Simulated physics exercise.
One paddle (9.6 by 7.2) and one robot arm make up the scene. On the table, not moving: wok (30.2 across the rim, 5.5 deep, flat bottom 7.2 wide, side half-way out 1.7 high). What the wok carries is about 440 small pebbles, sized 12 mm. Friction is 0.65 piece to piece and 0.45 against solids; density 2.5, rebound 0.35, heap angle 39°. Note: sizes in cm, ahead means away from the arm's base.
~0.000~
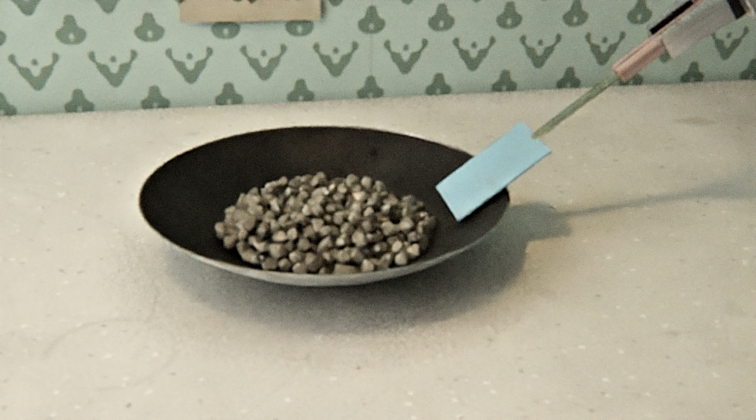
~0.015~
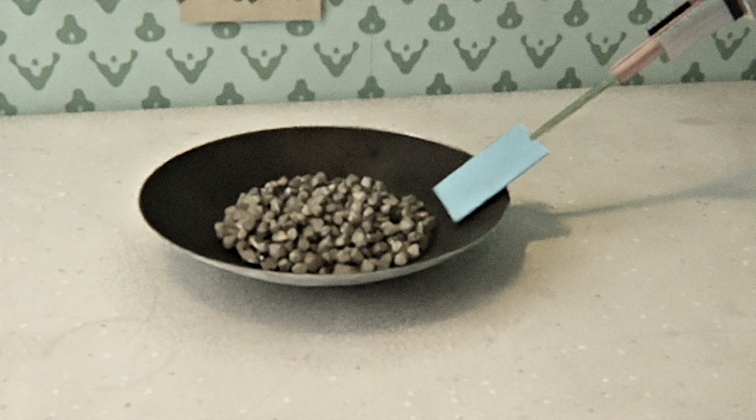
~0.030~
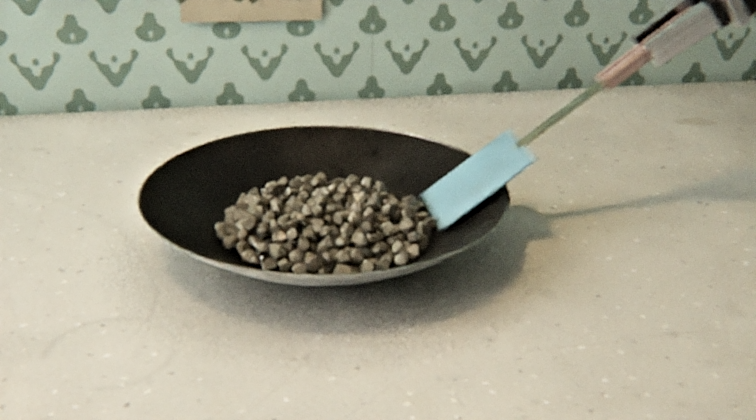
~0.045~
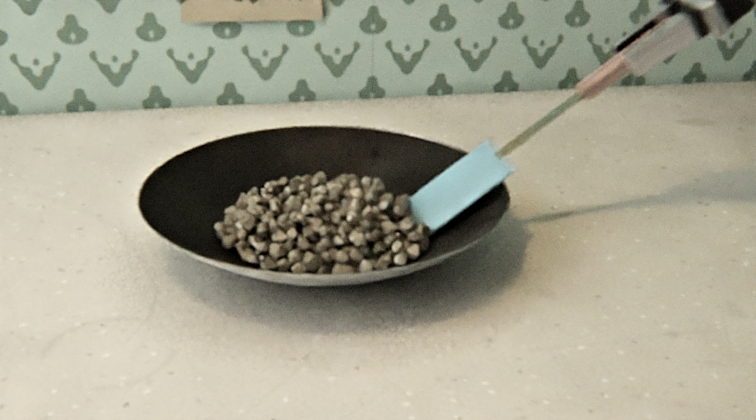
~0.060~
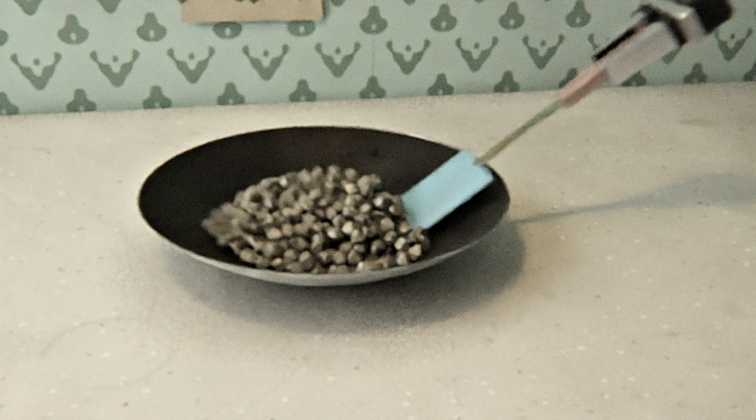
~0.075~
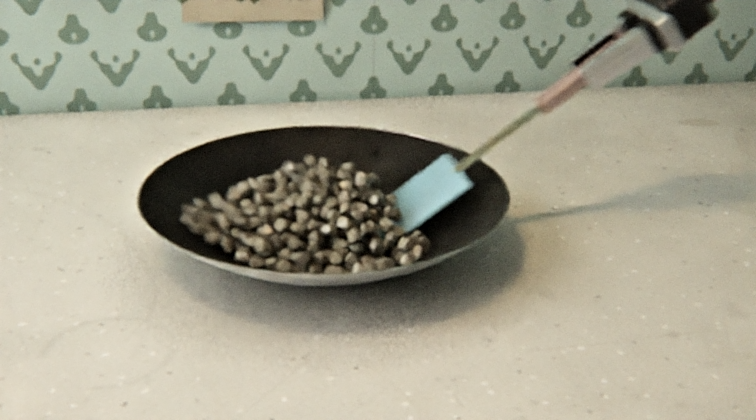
A light blue paddle moves left into a dark wok and pushes small pebbles leftward.
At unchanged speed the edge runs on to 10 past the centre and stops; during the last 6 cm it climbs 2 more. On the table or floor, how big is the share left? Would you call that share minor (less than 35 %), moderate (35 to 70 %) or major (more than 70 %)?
I would call it moderate.
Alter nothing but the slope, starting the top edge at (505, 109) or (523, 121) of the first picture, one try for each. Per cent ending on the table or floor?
First try around 45 percent, second around 45 percent.
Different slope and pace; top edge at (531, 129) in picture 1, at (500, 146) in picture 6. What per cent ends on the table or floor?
Around 25 per cent finishes there.
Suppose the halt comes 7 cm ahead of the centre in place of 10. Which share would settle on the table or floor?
Changed stop: Approx. 25 %.
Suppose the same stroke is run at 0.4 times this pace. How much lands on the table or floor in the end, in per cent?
Roughly 20 percent ends on the table or floor.
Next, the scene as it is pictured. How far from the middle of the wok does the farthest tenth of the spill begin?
Around 45 centimetres.
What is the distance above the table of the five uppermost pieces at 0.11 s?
They are near 7 cm up.
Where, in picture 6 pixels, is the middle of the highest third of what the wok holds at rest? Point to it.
Close to pixel (230, 207).
After 0.11 s, sloping 37°, highest piece 8 above the table; 443 in the wok.
After 0.15 s, sloping 37°, highest piece 8 above the table; 437 in the wok, 6 on the blade or in flight.
After 0.37 s, sloping 37°, highest piece 12 above the table; 250 in the wok, 126 on the table or floor, 67 on the blade or in flight.
After 1.42 s, sloping 37°, highest piece 6 above the table; 250 in the wok, 193 on the table or floor.
In the end, 250 in the wok, 193 on the table or floor. That is 44 % on the table or floor.
